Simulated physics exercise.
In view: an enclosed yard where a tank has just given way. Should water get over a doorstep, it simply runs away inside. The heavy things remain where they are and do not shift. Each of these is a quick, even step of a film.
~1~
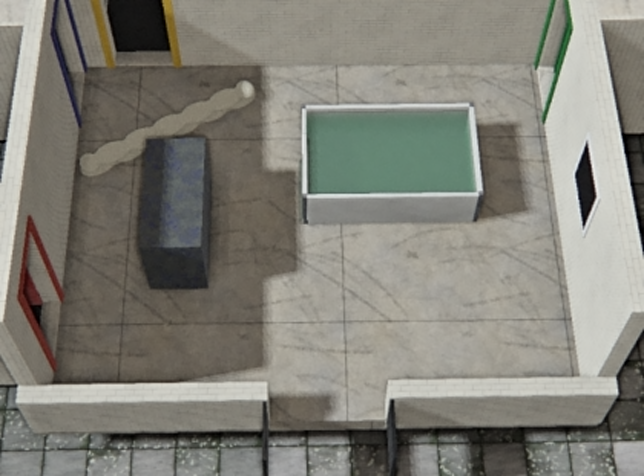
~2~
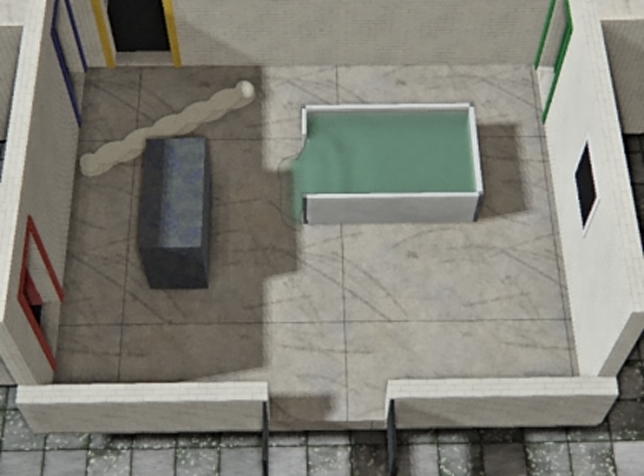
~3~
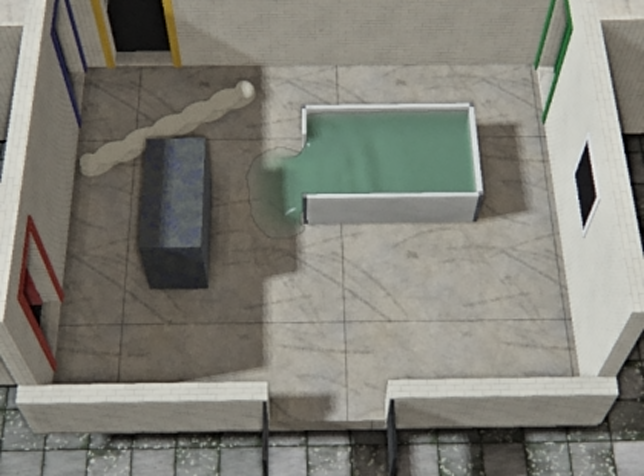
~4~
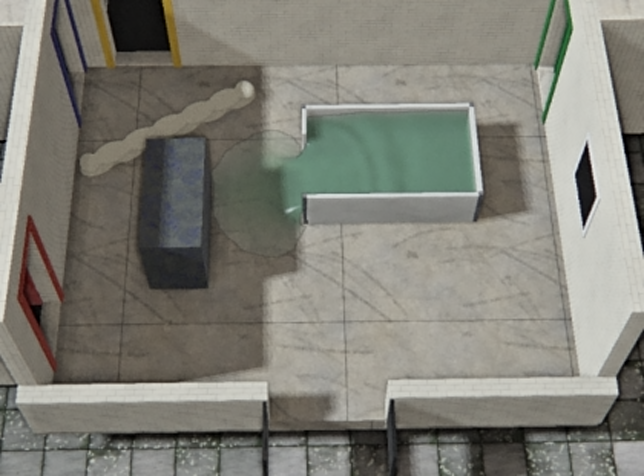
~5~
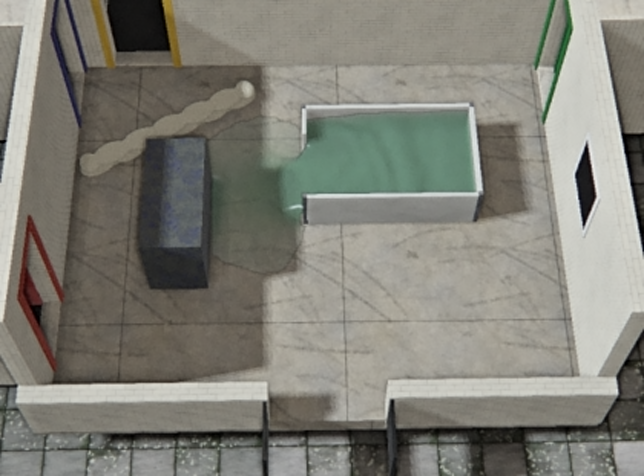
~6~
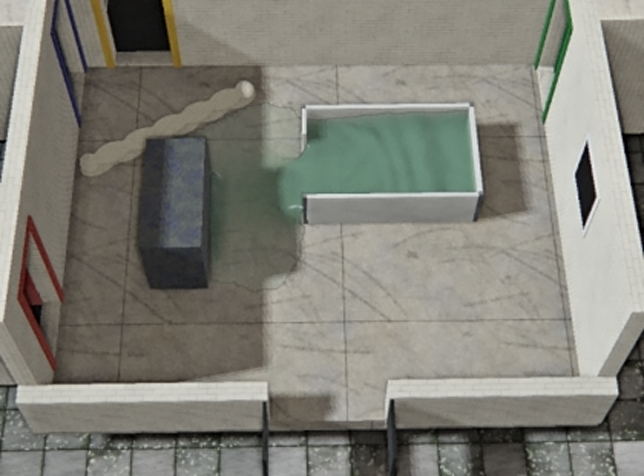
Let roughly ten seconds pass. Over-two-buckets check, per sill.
At the end, the red door will let in too much; the yellow door will let in an allowed amount; the blue door will let in an allowed amount; the green door will let in an allowed amount.
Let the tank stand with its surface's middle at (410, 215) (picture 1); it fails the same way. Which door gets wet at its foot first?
It's the red one.
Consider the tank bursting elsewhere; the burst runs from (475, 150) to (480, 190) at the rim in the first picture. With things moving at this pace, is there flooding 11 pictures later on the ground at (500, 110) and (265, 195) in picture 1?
Order as given: Inundated, then unwetted.
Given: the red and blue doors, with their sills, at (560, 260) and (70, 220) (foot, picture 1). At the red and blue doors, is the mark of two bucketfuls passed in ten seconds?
Looking at it, red fails to reach the limit, and blue tops the limit.
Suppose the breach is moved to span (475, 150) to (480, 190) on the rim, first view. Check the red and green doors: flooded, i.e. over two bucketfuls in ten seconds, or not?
I'd say the red door crosses the line and the green door crosses the line.
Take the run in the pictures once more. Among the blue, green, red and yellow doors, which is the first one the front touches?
If you ask me, it's the one in red.
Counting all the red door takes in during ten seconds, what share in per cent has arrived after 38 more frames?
Roughly 40 %.
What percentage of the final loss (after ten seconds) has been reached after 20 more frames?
I get 20 percent.
A moment on, water covers 15 % of the floor; the red door not reached, the yellow door not reached, the blue door not reached, the green door not reached.
Next, water covers 30 % of the floor; the red door not reached, the yellow door not reached, the blue door not reached, the green door not reached.
Then, water covers 50 % of the floor; the red door wet at the sill, nothing in, the yellow door wet at the sill, nothing in, the blue door not reached, the green door not reached.
Later, water covers 65 % of the floor; the red door over two buckets in, the yellow door wet at the sill, nothing in, the blue door wet at the sill, nothing in, the green door wet at the sill, nothing in.
In the end, water covers 85 % of the floor; the red door over two buckets in, the yellow door wet at the sill, nothing in, the blue door wet at the sill, nothing in, the green door wet at the sill, nothing in.
